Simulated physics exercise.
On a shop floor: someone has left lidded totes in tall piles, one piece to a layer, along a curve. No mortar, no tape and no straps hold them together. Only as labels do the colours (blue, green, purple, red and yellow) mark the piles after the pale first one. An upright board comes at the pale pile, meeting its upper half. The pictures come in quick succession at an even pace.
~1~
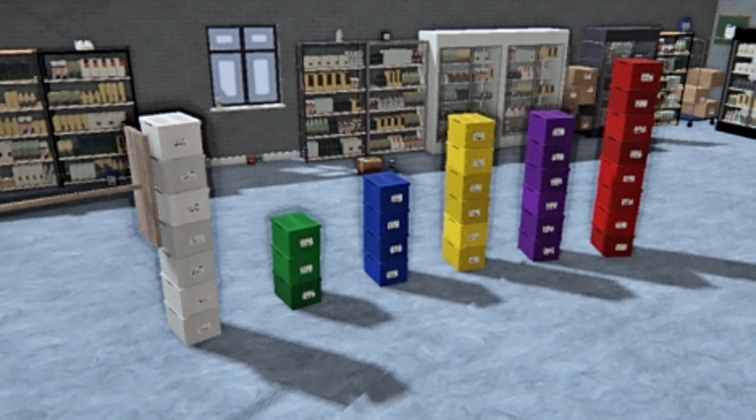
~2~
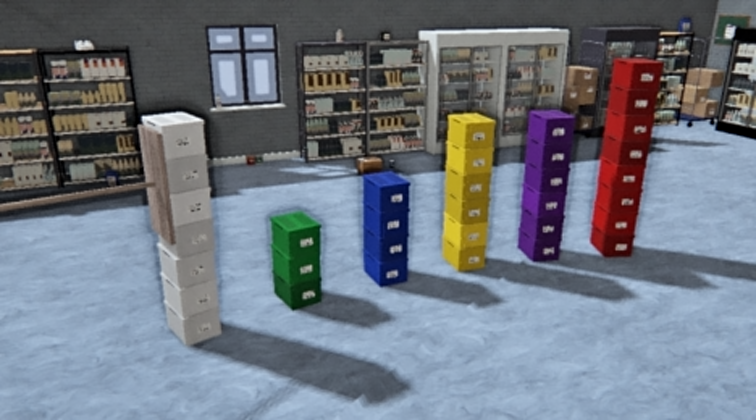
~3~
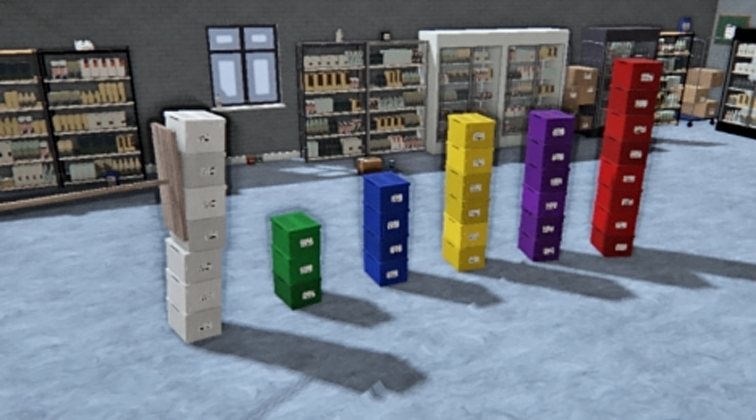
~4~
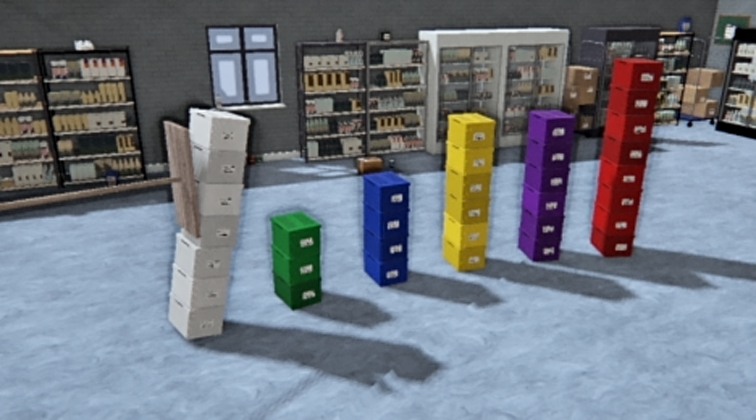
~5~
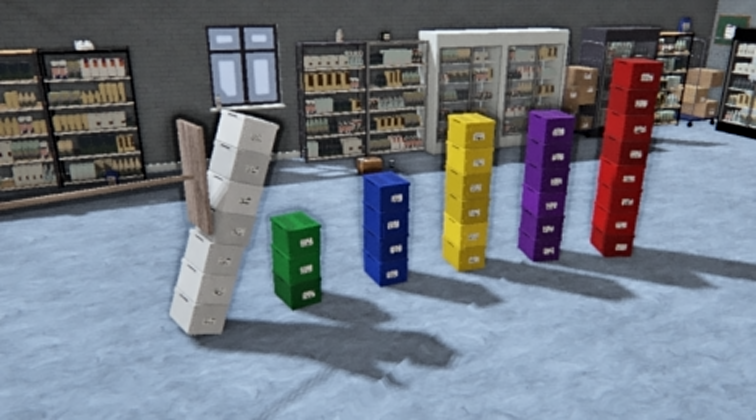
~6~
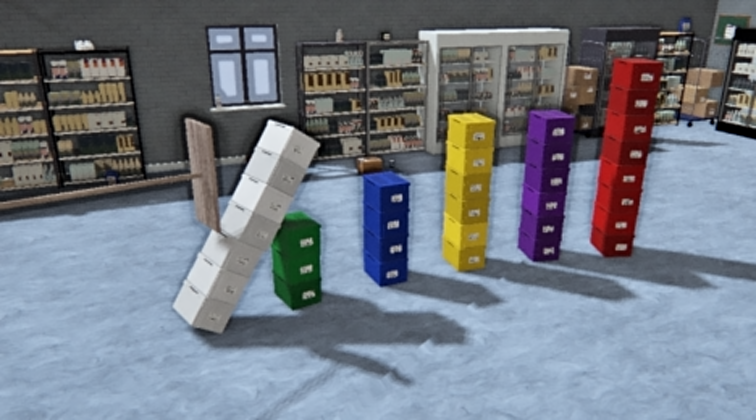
A wooden board on a pole moves in from the left against the upper half of a tall white stack of lidded totes, which leans right, barely at first, then steeply. Seen from slightly above, green, blue, yellow, purple and red stacks stand motionless in a curve to its right. Behind them, shelves line the shop's dark wall around a window, and the camera stays still.
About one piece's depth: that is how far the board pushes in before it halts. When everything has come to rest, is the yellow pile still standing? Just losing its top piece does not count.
Yes.
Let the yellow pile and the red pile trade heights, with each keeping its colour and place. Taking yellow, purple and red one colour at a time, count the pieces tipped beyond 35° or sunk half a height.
Yellow 0, purple 0, red 0.
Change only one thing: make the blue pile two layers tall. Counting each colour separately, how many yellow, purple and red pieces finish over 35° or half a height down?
When it all settles, yellow has 0 down, purple has 0, and red has 0.
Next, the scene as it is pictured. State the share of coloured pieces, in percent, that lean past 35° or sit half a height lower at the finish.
It comes out at around 10 per cent.
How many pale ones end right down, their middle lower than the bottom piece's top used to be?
Altogether it is 4.
Soon, 7 of the pale pile down; none of the 6 yellow totes down (0 of 27 in all colours); top yellow tote unmoved; top green tote displaced a little.
A while on, 7 of the pale pile down; none of the 6 yellow totes down (0 of 27 in all colours); top yellow tote unmoved; top blue tote tipped well over.
Towards the end, 7 of the pale pile down; none of the 6 yellow totes down (3 of 27 in all colours); top yellow tote unmoved; top blue tote on its side.
Finally, 7 of the pale pile down; none of the 6 yellow totes down (3 of 27 in all colours); top yellow tote unmoved; top blue tote on its side. Seen by the last camera, middles, top yellow tote near (471, 131), top blue tote near (425, 239).
